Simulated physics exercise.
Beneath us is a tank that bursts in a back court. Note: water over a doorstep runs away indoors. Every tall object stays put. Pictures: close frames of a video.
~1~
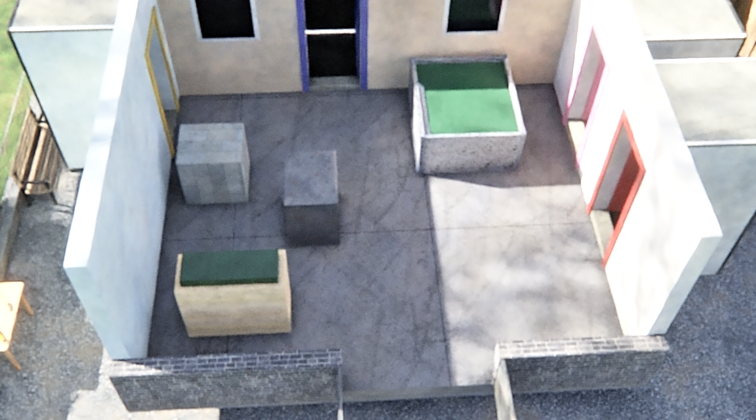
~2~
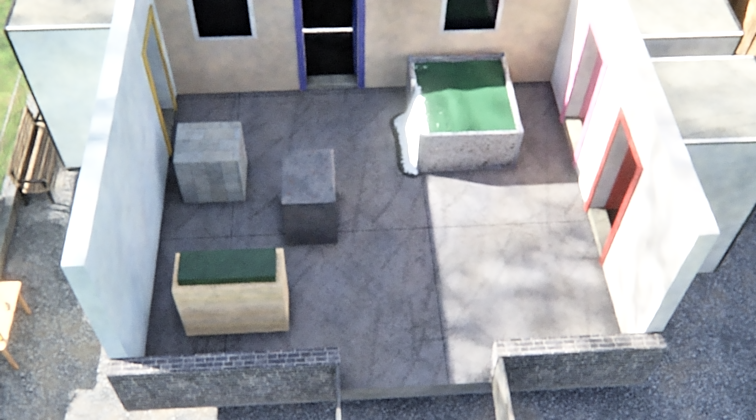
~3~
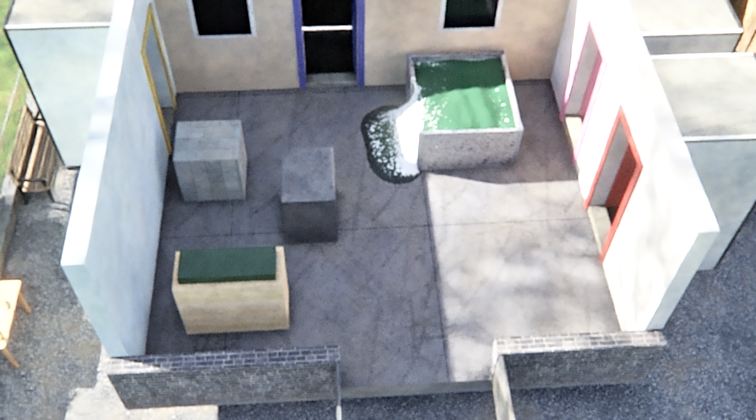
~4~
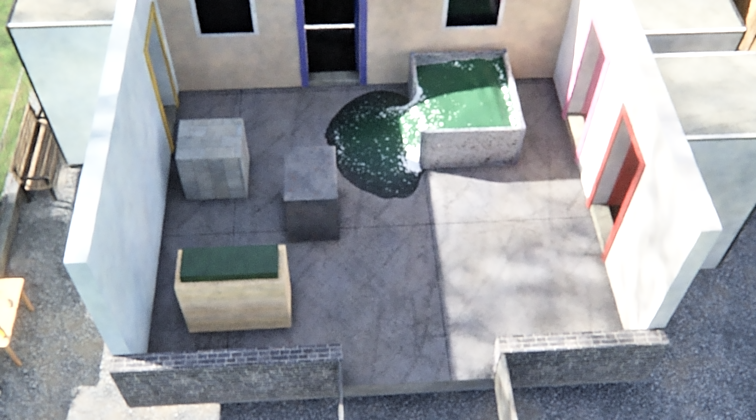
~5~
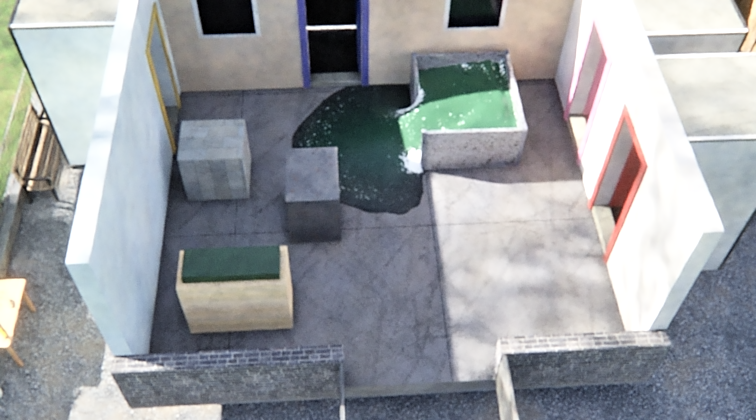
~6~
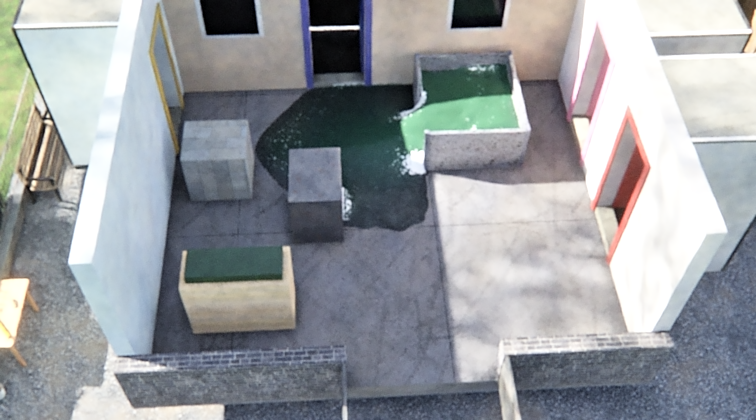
The clip opens on a roofless walled court seen from above, with a tank of green liquid standing whole near the back wall. Its left side bursts, and foamy liquid pours onto the grey floor. The dark green pool spreads leftward and forward, surrounding much of the grey block nearby.
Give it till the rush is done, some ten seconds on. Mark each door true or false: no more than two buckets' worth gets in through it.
Pink door: True, yellow door: False, red door: True, blue door: True.
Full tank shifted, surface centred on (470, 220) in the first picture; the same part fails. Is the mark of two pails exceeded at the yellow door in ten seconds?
Well, the way I see it, the yellow door never reaches the limit.
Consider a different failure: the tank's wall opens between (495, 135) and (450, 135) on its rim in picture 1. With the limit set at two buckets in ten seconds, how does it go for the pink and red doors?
The pink door stays within the limit, while the red door stays within the limit.
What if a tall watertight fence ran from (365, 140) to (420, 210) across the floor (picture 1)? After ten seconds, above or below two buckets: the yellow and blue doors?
Briefly: Yellow door tops the mark; blue door tops the mark.
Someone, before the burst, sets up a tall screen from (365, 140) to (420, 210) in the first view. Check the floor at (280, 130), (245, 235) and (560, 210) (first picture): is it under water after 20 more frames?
Point by point: First submerged, second not reached, third submerged.
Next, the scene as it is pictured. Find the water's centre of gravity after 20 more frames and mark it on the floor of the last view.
At about (325, 166).
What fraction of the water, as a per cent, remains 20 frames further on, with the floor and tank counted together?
About 84 %.
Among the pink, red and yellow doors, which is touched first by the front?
The one in yellow comes first.
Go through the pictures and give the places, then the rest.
In the first frame, the tank at (466, 98) is whole and still.
In the second frame, water pours out at (416, 132) and has run to (415, 175).
In the third frame, the front is at (369, 118), out from the gap at (416, 131).
In the fourth frame, the front is at (333, 129), out from the gap at (418, 130).
In the fifth frame, the front is at a hidden place, out from the gap at (420, 131).
In the sixth frame, the front is at (262, 154), out from the gap at (423, 132).
A moment on, water covers 35 % of the floor; the pink door not reached, the yellow door under two buckets in, the red door not reached, the blue door wet at the sill, nothing in.
Next, water covers 50 % of the floor; the pink door not reached, the yellow door far over two buckets in, the red door not reached, the blue door under two buckets in.
Then, water covers 60 % of the floor; the pink door not reached, the yellow door far over two buckets in, the red door not reached, the blue door under two buckets in.
Later, water covers 65 % of the floor; the pink door not reached, the yellow door far over two buckets in, the red door not reached, the blue door under two buckets in.
In the end, water covers 85 % of the floor; the pink door wet at the sill, nothing in, the yellow door far over two buckets in, the red door not reached, the blue door under two buckets in.
